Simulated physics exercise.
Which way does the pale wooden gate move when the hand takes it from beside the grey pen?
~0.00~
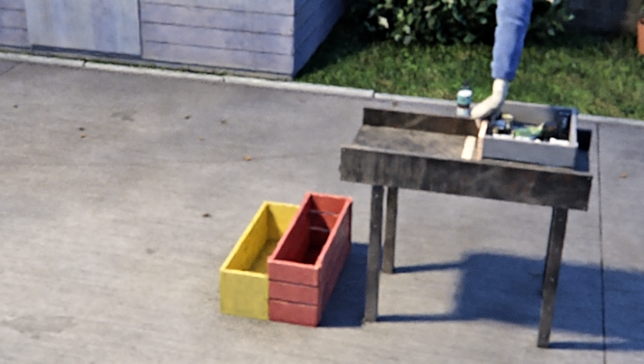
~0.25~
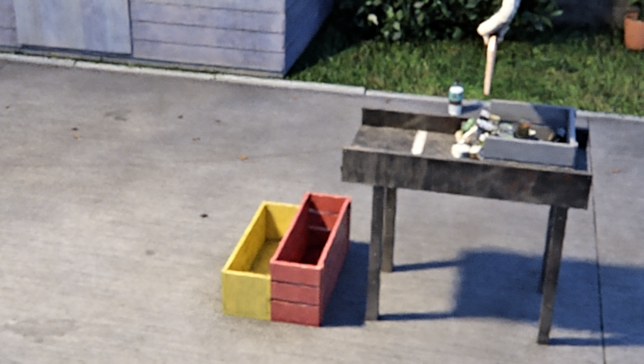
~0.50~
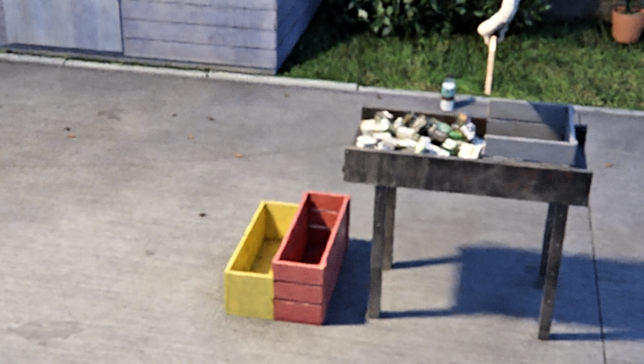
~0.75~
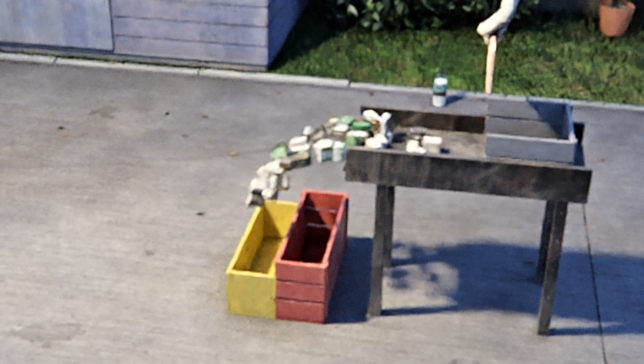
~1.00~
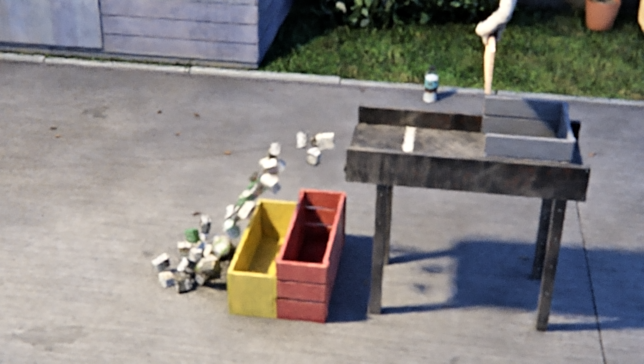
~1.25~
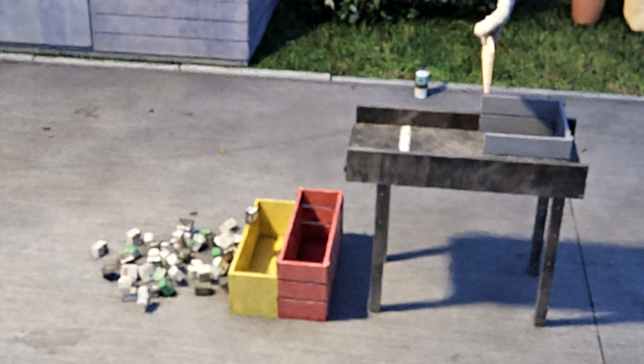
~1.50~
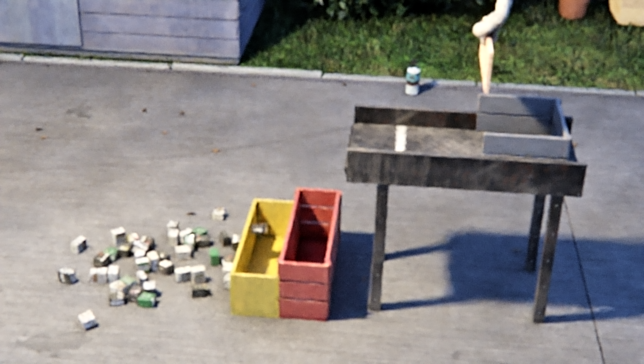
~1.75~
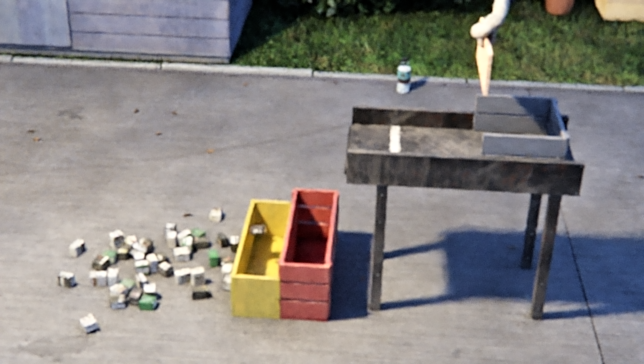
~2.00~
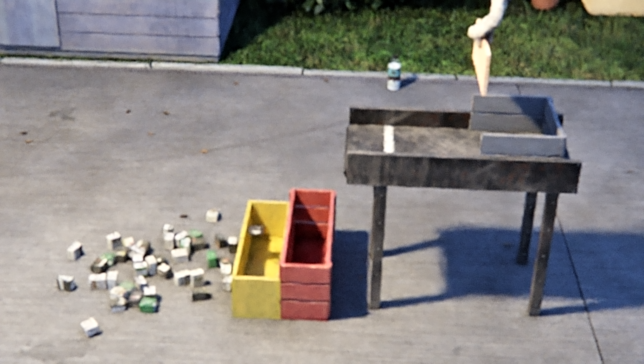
The gate moves up, lifted above the table by the gloved hand.
